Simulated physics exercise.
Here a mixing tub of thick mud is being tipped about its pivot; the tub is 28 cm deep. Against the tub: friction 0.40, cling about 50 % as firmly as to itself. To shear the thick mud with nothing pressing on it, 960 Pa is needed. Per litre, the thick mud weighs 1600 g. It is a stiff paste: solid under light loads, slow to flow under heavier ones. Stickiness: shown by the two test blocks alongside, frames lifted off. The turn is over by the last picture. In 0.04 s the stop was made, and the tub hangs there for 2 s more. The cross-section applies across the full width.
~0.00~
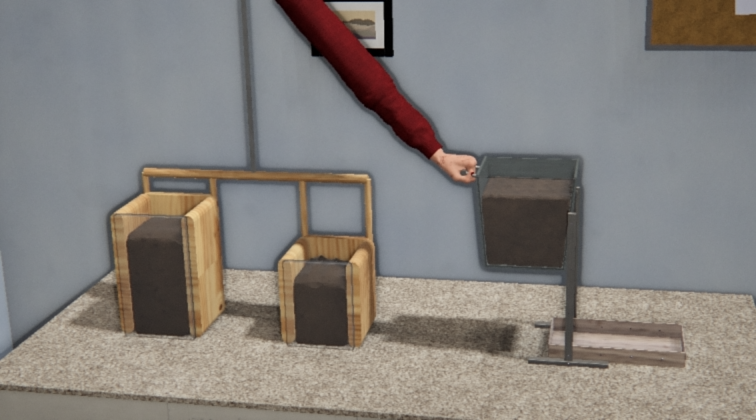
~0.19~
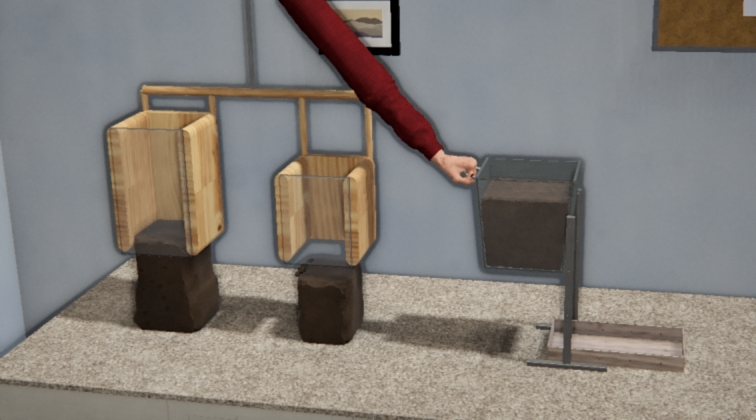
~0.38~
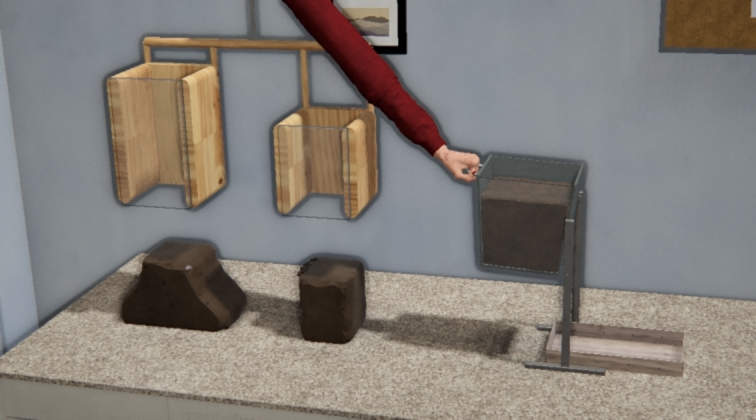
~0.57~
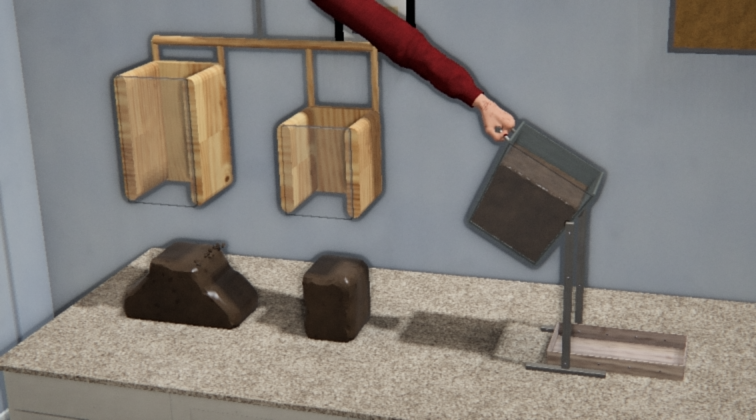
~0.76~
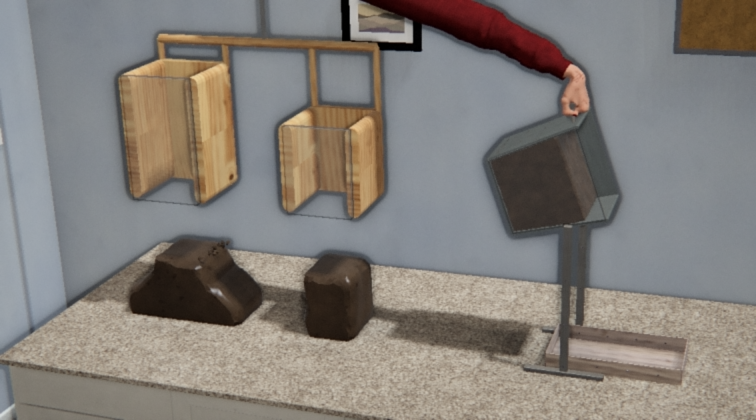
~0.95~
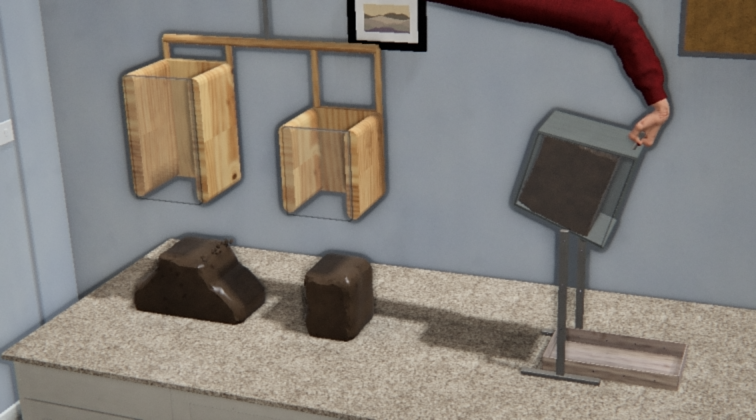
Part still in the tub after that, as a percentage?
Close to 0 %.
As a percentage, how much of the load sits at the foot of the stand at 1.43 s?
I'd say about 45 per cent of it.
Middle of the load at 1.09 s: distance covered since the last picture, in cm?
The shift is near 9 cm.
After 1.09 s, the tub is at 107 degrees and holds 83 %.
After 1.26 s, the tub is at 107 degrees and holds 26 %.
After 1.43 s, the tub is at 107 degrees and holds 0 %.
After 1.60 s, the tub is at 107 degrees and holds 0 %.
After 2.95 s, at the end, the tub is at 107 degrees and holds 0 %.
